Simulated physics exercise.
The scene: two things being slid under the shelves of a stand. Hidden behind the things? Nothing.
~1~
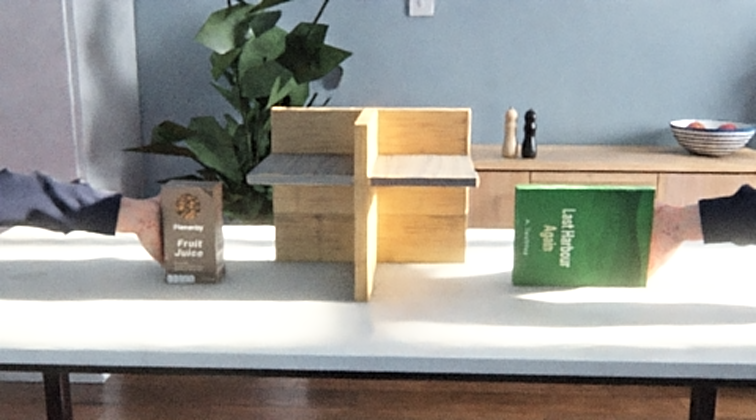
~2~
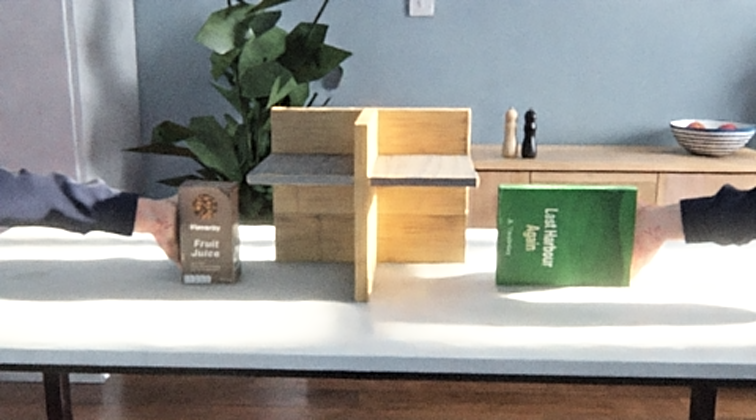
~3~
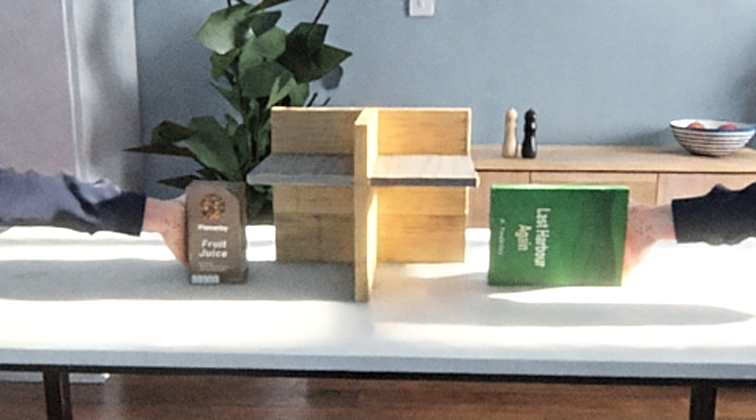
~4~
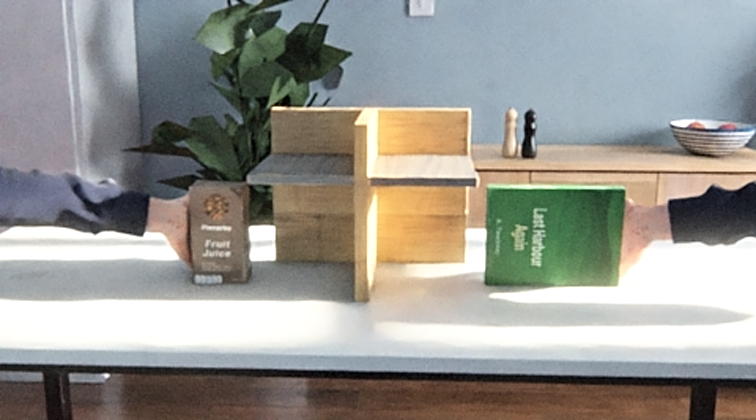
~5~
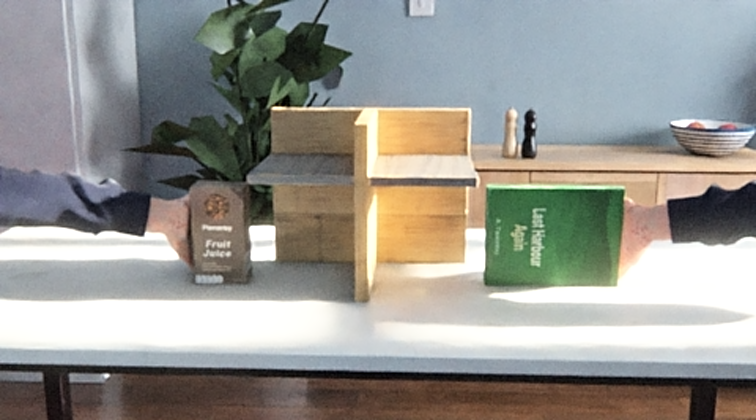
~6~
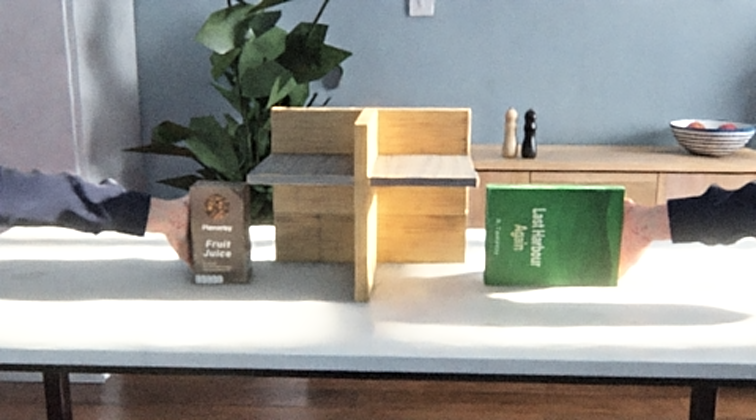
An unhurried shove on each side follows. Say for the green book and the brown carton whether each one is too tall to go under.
At the end, the green book most likely fits underneath, the brown carton most likely fits underneath.
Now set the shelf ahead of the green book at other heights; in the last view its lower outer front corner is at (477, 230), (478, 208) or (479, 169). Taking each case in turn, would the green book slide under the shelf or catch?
Taking the three heights in turn, it hits the shelf, then hits the shelf, then slips beneath.
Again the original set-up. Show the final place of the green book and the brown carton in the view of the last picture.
(450, 235) and (290, 233).
Then, 0.44 s on from there, green book sliding up to the opening near (519, 236); brown carton part of the way in near (258, 233).
In the end, the green book goes under, near (450, 235); the brown carton goes under, near (290, 233).
